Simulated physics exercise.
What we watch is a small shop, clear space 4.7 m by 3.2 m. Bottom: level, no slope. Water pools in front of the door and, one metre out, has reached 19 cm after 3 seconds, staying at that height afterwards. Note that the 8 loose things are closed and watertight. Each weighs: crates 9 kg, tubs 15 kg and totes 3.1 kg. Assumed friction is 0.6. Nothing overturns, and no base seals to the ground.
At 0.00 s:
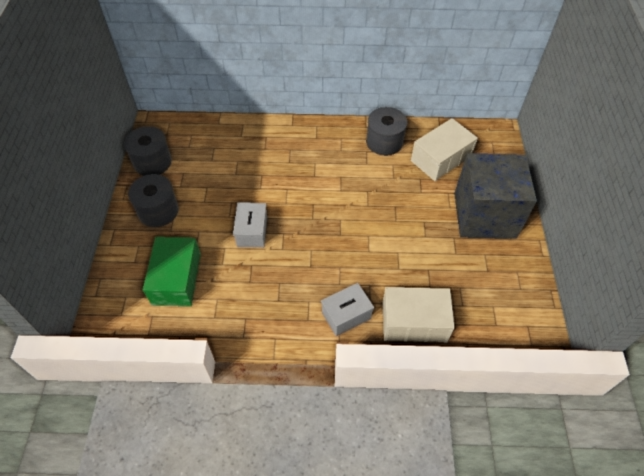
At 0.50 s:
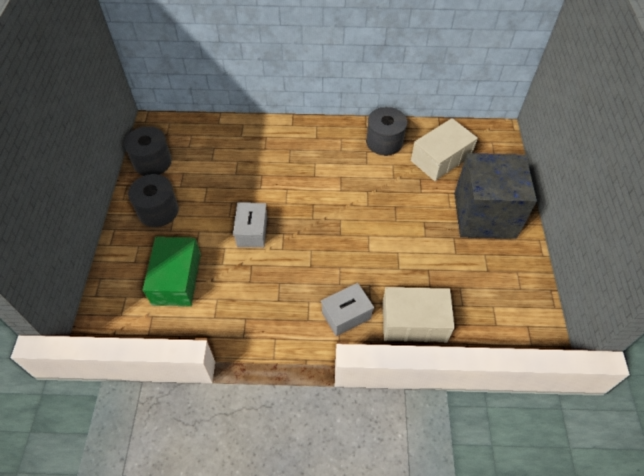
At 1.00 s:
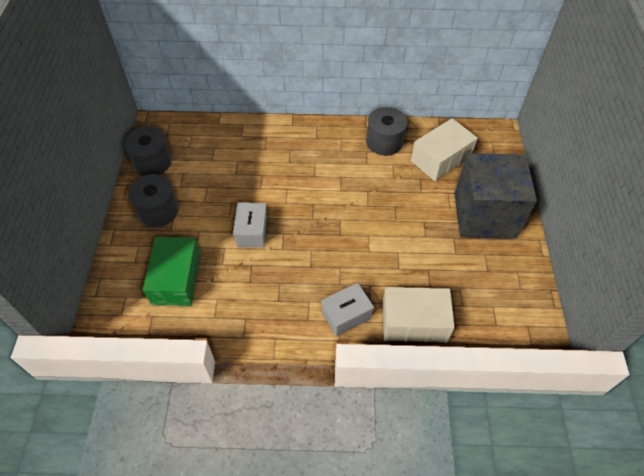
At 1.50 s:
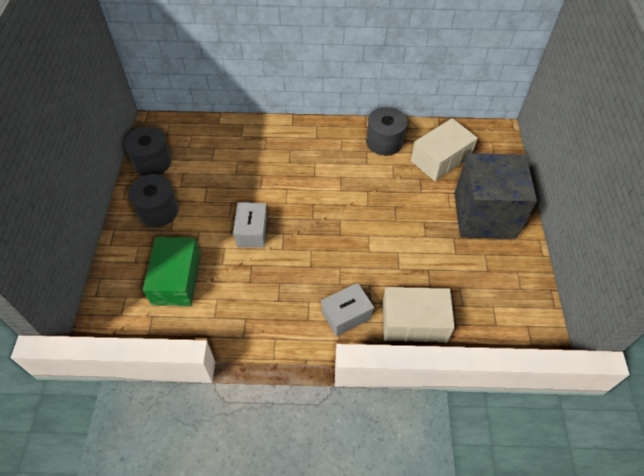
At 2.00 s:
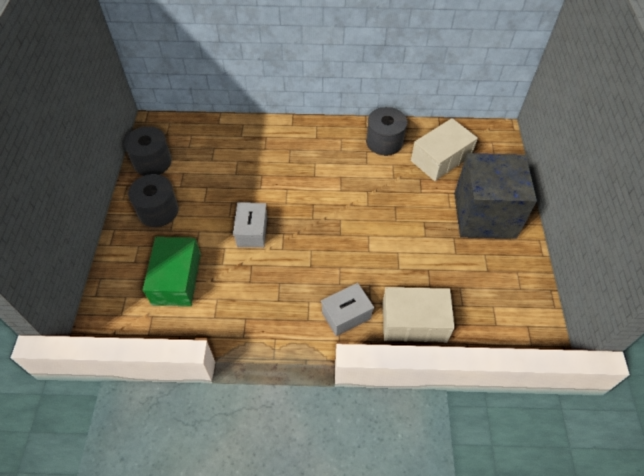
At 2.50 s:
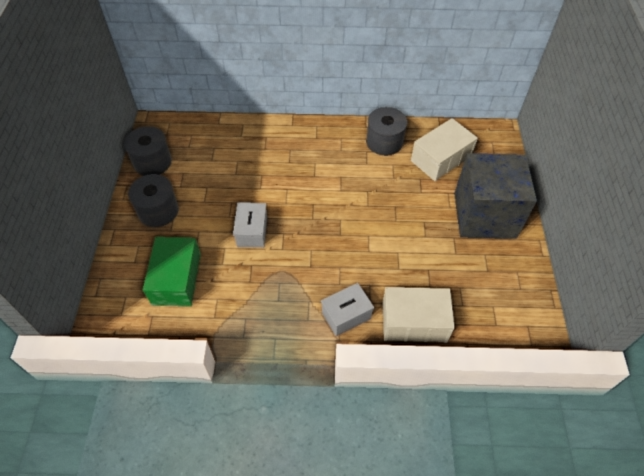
Water spreads over the paving outside a small shop, seen from above and in front, tinting the tiles blue-green, creeping across the concrete slab to the doorway, then fanning thinly onto the wooden floor. Inside the grey walls sit a green crate and dark tubs at left, two small grey boxes mid-floor, and cream boxes and a dark mottled block at right. None of these objects moves, and the view stays fixed.
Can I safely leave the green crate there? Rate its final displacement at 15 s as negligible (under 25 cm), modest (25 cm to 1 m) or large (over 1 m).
Modest.
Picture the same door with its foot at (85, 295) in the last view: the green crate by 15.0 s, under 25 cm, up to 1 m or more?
The green crate would go a long distance.
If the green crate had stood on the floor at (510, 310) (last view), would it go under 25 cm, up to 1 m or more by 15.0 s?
Here it goes just a bit.
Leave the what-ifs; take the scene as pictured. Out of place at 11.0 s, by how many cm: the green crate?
About 60 cm by then.
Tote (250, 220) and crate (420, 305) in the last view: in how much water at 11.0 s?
Depths: Near 10 cm, then near 4 cm.
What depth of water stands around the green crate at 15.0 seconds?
Depth approx. 11 cm.
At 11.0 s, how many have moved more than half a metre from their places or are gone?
6.
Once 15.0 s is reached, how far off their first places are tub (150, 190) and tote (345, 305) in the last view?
They sit 80 cm and 10 cm away, in the order given.
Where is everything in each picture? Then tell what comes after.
In the first picture, the green crate at (170, 263) rests on the ground; water covers 0.0 m2; 0 of 8 have shifted.
In the second picture, the green crate at (170, 263) rests on the ground; water covers 0.0 m2; 0 of 8 have shifted.
In the third picture, the green crate at (170, 263) rests on the ground; water covers 0.0 m2; 0 of 8 have shifted.
In the fourth picture, the green crate at (170, 263) rests on the ground; 0.0 m2 under water; 0 of 8 have shifted.
In the fifth picture, the green crate at (170, 263) rests on the ground; water covers 0.1 m2; 0 of 8 have shifted.
In the sixth picture, the green crate at (170, 263), on the bottom; 0.7 m2 under water; 0 of 8 have shifted.
After 3.5 s the green crate is near (170, 263), 0.0 m from its start, aground; 0 afloat.
After 6.8 s the green crate is near (151, 262), 0.2 m from its start, aground; 1 afloat.
After 11.0 s the green crate is near (113, 296), 0.6 m from its start, afloat; 5 afloat.
After 15.0 s the green crate is near (101, 279), 0.6 m from its start, afloat; 8 afloat.
